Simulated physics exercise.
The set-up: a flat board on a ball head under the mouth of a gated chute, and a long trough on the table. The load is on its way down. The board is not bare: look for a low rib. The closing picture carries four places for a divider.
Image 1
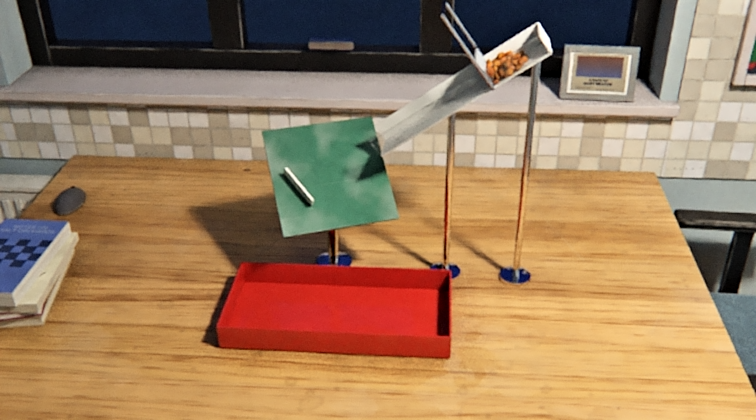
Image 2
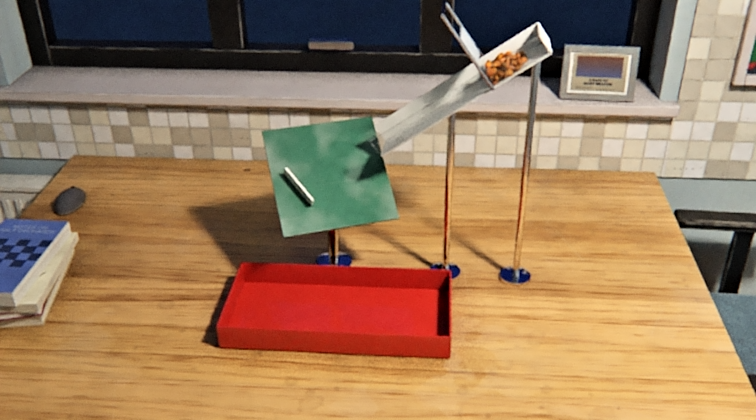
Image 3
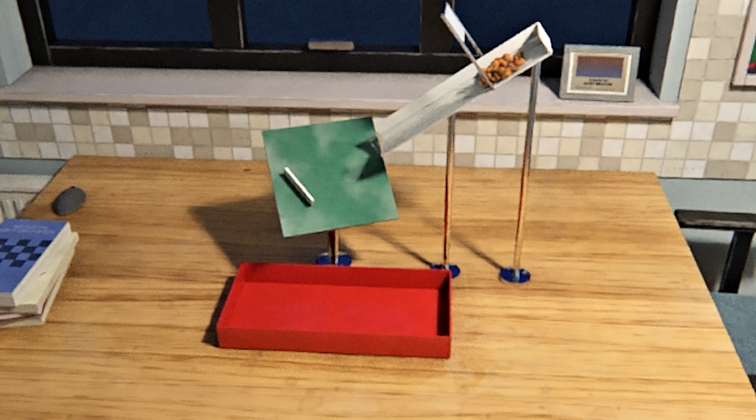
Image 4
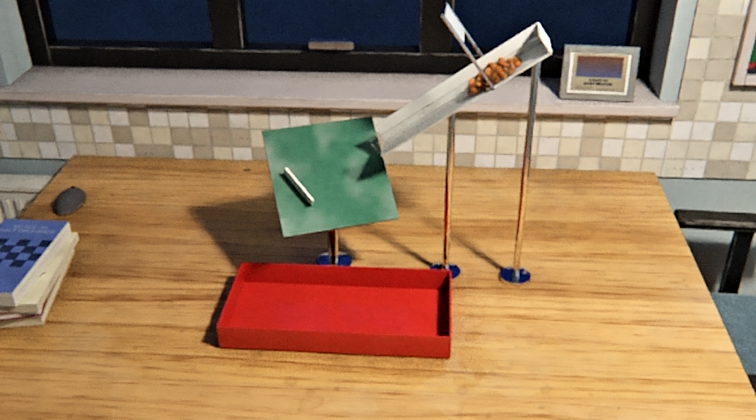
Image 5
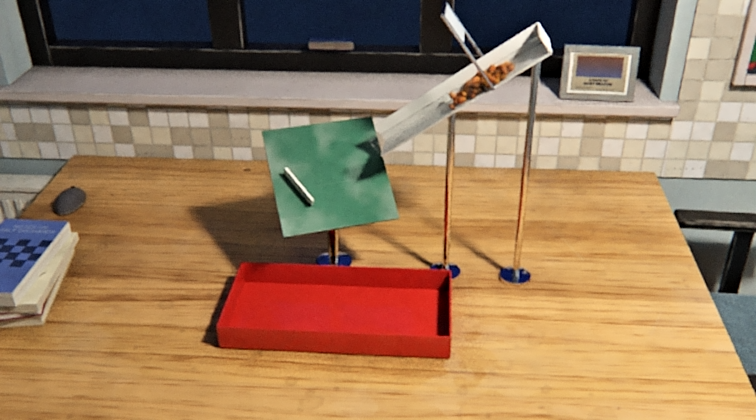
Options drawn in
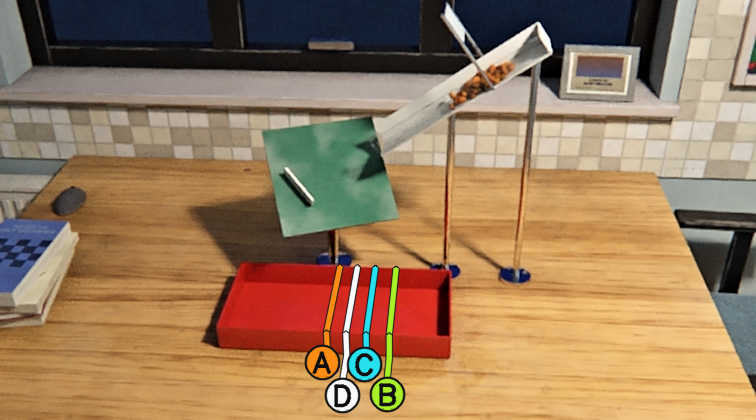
Small brown pieces start sliding down a pale chute above a tilted green board.
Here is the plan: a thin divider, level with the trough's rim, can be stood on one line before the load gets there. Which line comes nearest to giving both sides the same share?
A works best here.
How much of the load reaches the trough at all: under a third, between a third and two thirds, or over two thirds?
Over two thirds.
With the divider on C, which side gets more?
More lands on the left.
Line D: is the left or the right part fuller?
More lands on the left.
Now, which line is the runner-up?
D.
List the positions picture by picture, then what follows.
In the first picture, load behind the gate at (503, 69), bits of cat kibble; lip of the chute at (384, 148), sloping fairly steeply.
In the second picture, middle of the board at (330, 174), tilted fairly steeply; middle of its low edge at (343, 227); of its high edge at (318, 123).
In the third picture, front corners of the trough at (217, 327) and (450, 337), empty; front of the load at (484, 82).
In the fourth picture, middle of the load at (489, 74); its front at (471, 86), about a quarter of the way to the lip; rib from (286, 168) to (313, 200).
In the fifth picture, middle of the load at (477, 82); its front at (452, 107), about a third of the way to the lip.
On the marked copy, line A crosses the front rim at (326, 331); line B crosses the front rim at (389, 334); line C crosses the front rim at (366, 333); line D crosses the front rim at (346, 332).
For line A, of what is caught, about two thirds on the left of the divider, about a third on the right.
For line B, of what is caught, nearly all on the left of the divider, a stray few on the right.
For line C, of what is caught, nearly all on the left of the divider, a small part on the right.
For line D, of what is caught, most on the left of the divider, about a quarter on the right.
